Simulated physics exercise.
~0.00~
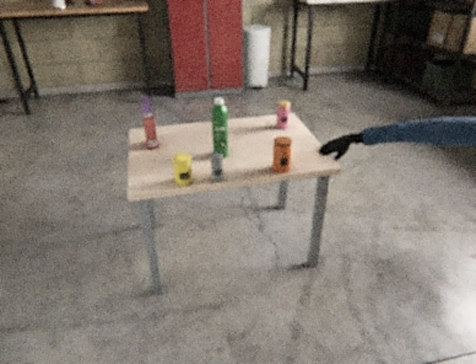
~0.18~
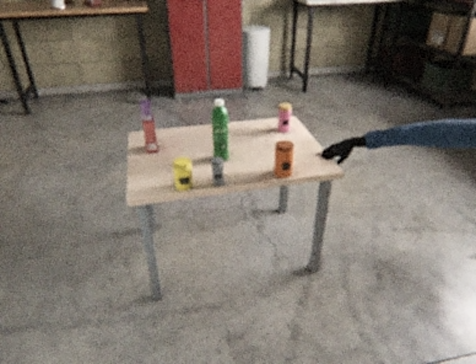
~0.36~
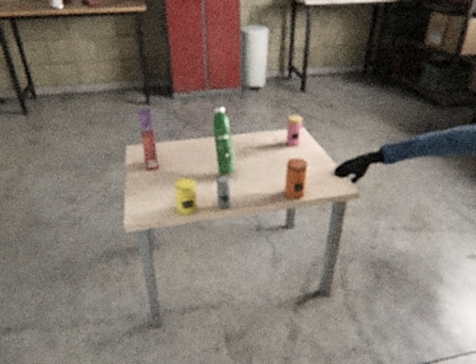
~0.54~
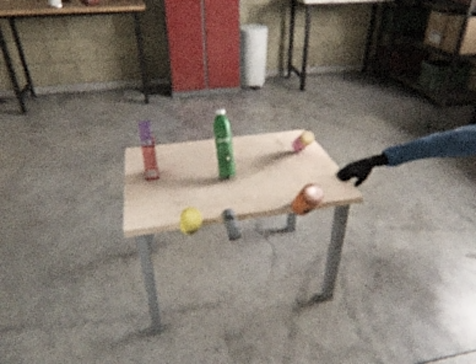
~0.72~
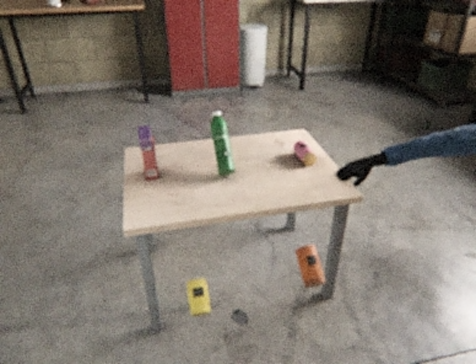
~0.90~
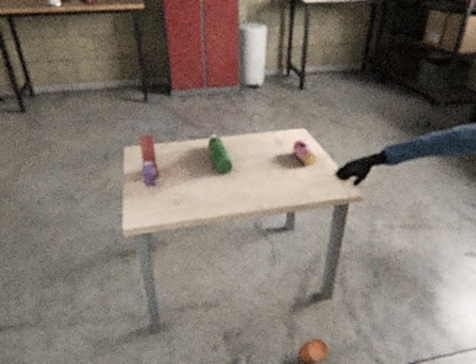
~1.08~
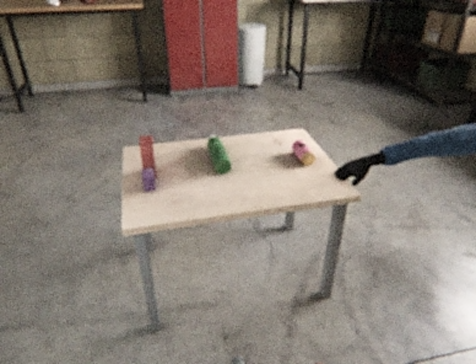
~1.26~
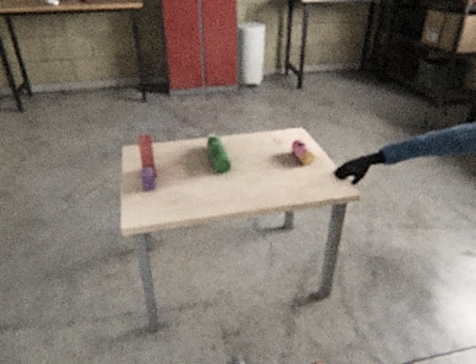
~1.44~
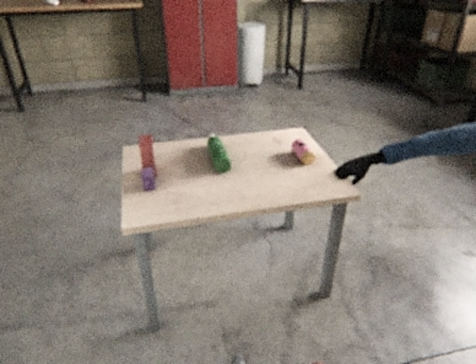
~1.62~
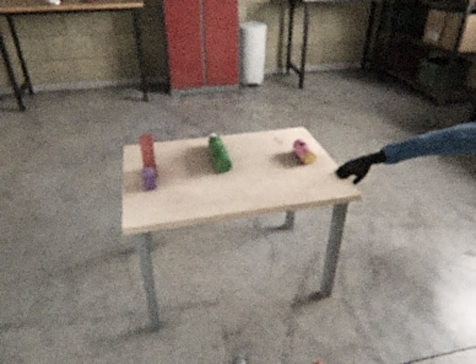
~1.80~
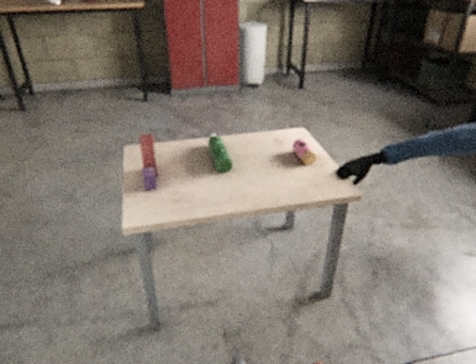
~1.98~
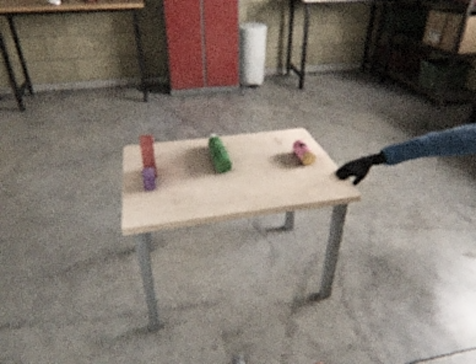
A black-gloved hand in a blue sleeve rests at the right edge of a pale wooden table on a concrete floor, seen from slightly above, with red lockers behind. Red and purple containers stand at left, a green bottle in the middle, a pink jar at back right, and a yellow jar, grey shaker and orange jar along the front. The table jerks towards the viewer and stops. The front three tip over the near edge and drop to the floor, passing out of view. The pink jar, green bottle and purple packet topple and lie still on the tabletop.
